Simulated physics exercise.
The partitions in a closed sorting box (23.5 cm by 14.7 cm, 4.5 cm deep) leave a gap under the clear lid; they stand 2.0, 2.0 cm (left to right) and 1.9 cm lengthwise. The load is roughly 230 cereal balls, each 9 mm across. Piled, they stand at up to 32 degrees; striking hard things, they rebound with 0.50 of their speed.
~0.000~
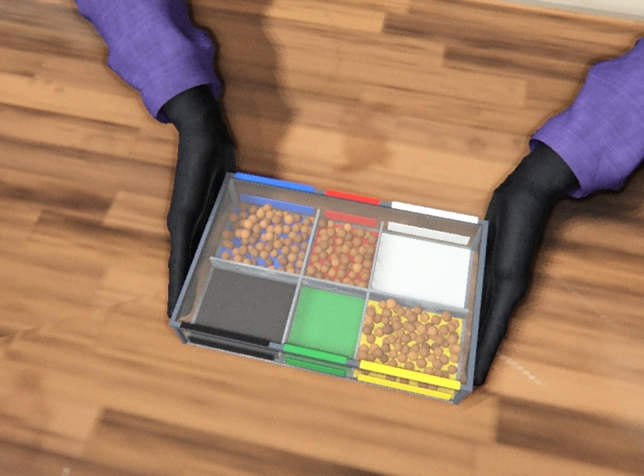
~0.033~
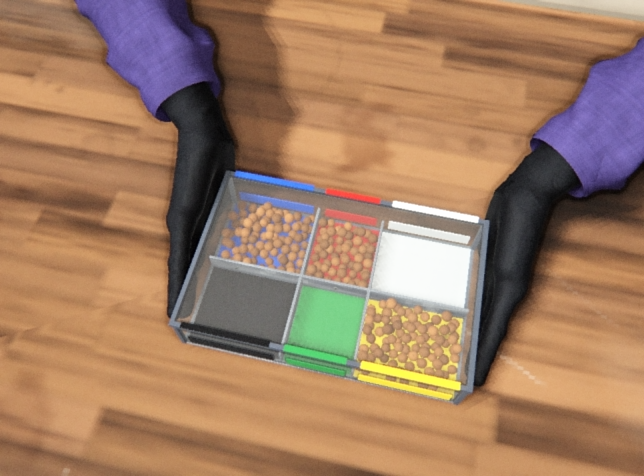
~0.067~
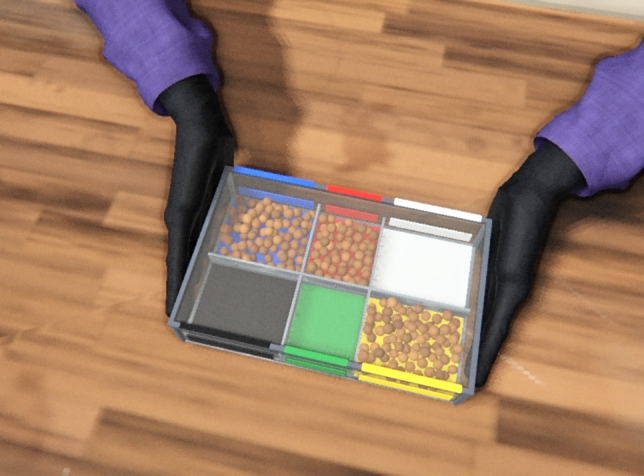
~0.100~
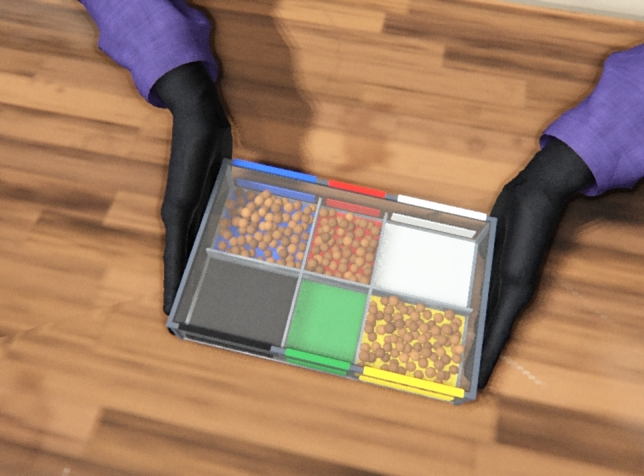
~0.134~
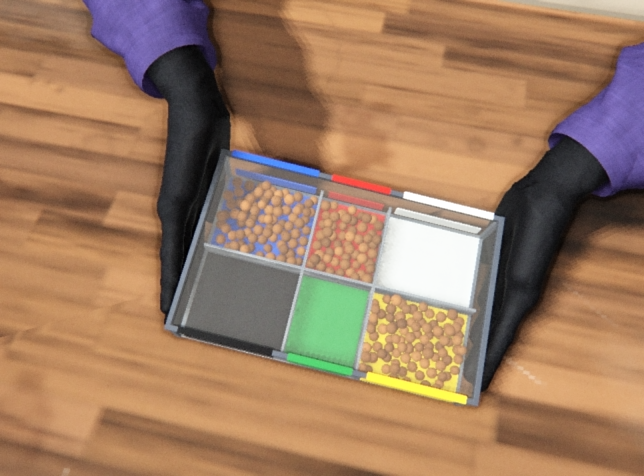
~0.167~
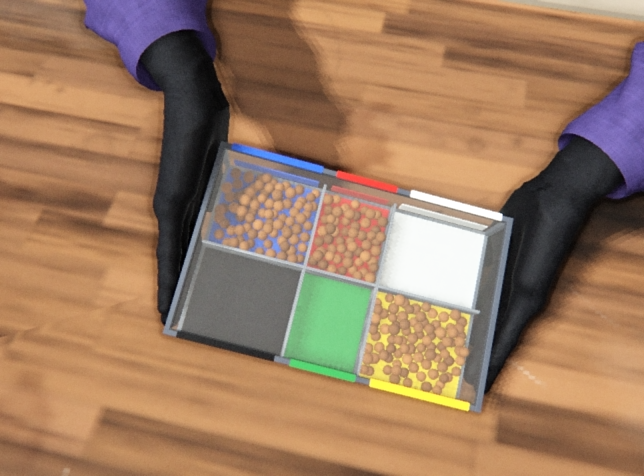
Two black-gloved hands in purple sleeves hold a clear-lidded, six-compartment box of small brown balls above a wooden surface, at first almost still. They then tilt it gradually, the right front corner lowest, while the balls stay in the blue, red and yellow sections, shifting slightly.
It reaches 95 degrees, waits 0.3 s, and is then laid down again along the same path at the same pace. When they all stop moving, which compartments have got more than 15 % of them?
Red: Does not qualify; blue: Does not qualify; green: Qualifies; yellow: Qualifies; white: Does not qualify; black: Does not qualify.
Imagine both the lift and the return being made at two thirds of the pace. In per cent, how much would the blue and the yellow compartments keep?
Blue 5 %; yellow 65 %.
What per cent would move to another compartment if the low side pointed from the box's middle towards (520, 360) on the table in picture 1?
Roughly 60 per cent.
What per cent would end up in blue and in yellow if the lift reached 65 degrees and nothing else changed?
Then blue would end with 20 per cent and yellow with 50 per cent.
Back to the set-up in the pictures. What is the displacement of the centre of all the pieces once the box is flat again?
Net shift: Approx. 7.5 cm.
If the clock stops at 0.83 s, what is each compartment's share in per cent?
You'd see red at 5, blue at 5, green at 25, yellow at 60, white at 0 and black at 5 per cent.
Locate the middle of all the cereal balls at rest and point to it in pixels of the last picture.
In the last view, approximately (389, 356).
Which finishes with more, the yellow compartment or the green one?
The yellow one.
Then, at 0.83 s, tilt 95 degrees; red 5 %, blue 5 %, green 25 %, yellow 60 %, black 5 %.
After 1.27 s, tilt 54 degrees; green 25 %, yellow 65 %, black 5 %.
Then, at 1.79 s, tilt 0 degrees; green 25 %, yellow 70 %, black 5 %.
In the end, at 2.2 s, red 0 %, blue 0 %, green 25 %, yellow 70 %, white 0 %, black 5 %.
